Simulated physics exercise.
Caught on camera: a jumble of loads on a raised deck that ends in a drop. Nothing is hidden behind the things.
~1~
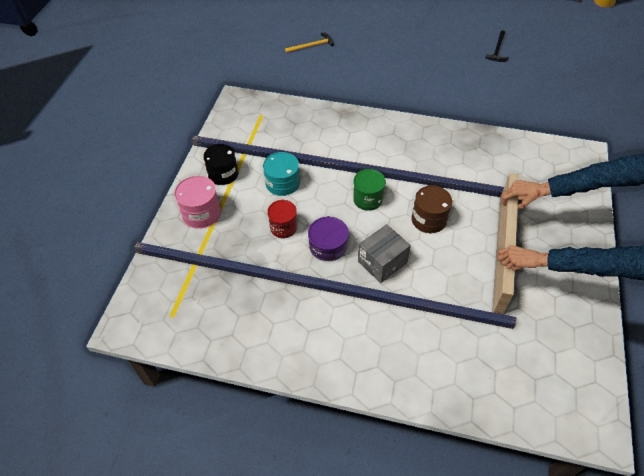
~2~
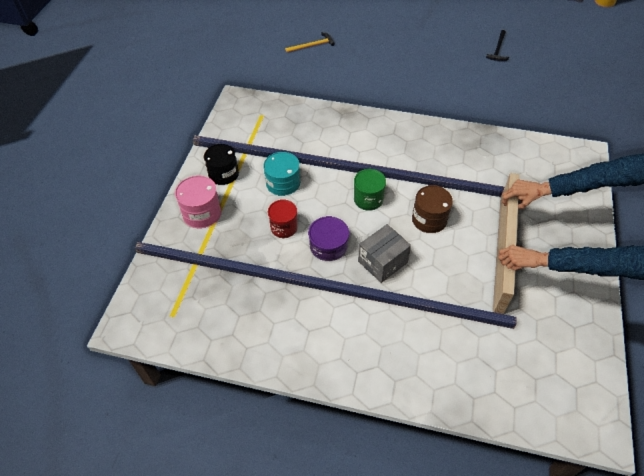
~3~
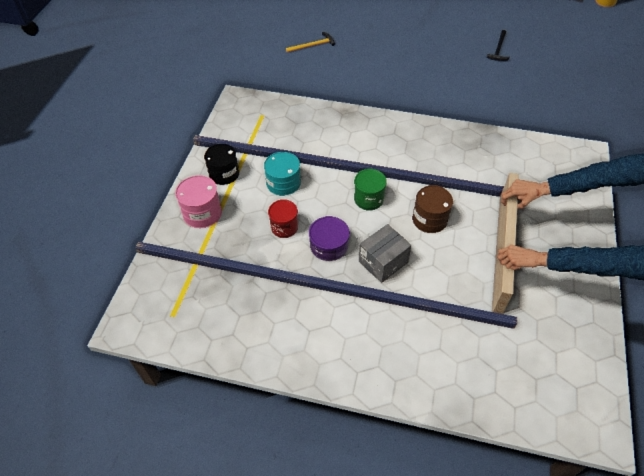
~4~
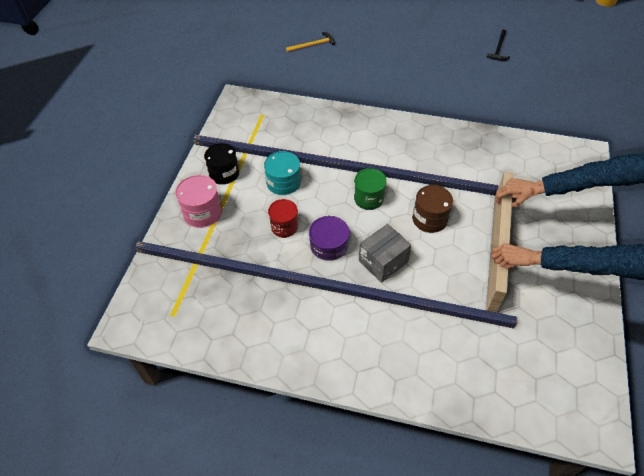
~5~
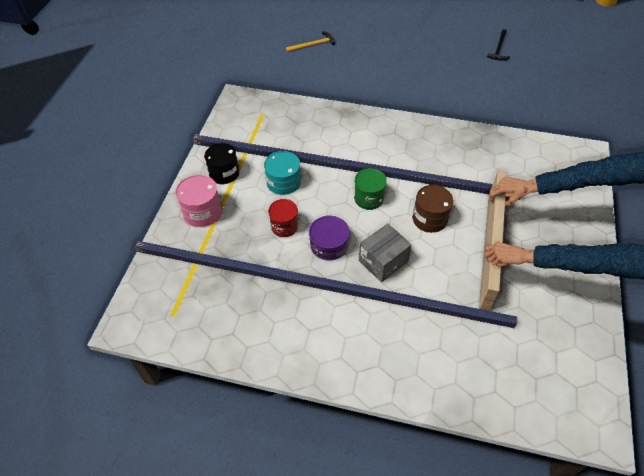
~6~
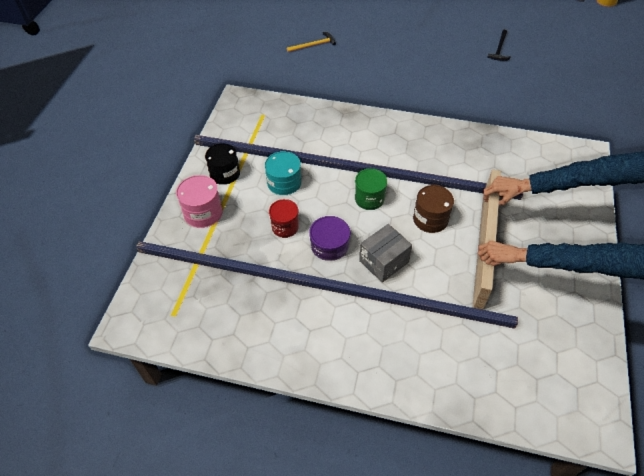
Wooden plank held by two hands sliding slightly left between dark rails on a tiled table, colourful canisters and grey box staying still.
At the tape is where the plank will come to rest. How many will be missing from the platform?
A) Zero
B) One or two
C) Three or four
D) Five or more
One or two.
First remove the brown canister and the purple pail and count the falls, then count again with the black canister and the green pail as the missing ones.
1 in the first case and 1 in the second.
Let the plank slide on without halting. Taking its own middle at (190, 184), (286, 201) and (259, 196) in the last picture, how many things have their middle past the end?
The numbers past the end are 5, 0 and 0.
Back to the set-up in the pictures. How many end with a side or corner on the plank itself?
Total: 3.
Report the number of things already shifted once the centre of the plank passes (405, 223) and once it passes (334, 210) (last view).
First 3 and then 5.
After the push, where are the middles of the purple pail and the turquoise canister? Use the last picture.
The purple pail stops around (167, 205); the turquoise canister around (193, 157).
Soon after, none off yet; pink canister at rest near (200, 202); black canister at rest near (223, 164); turquoise canister at rest near (283, 173).
After that, none off yet; pink canister displaced a little near (181, 195); black canister displaced a little near (206, 162); turquoise canister displaced about its own width near (238, 165).
In the end, the number that fall off is one or two; gone, black canister and pink canister.
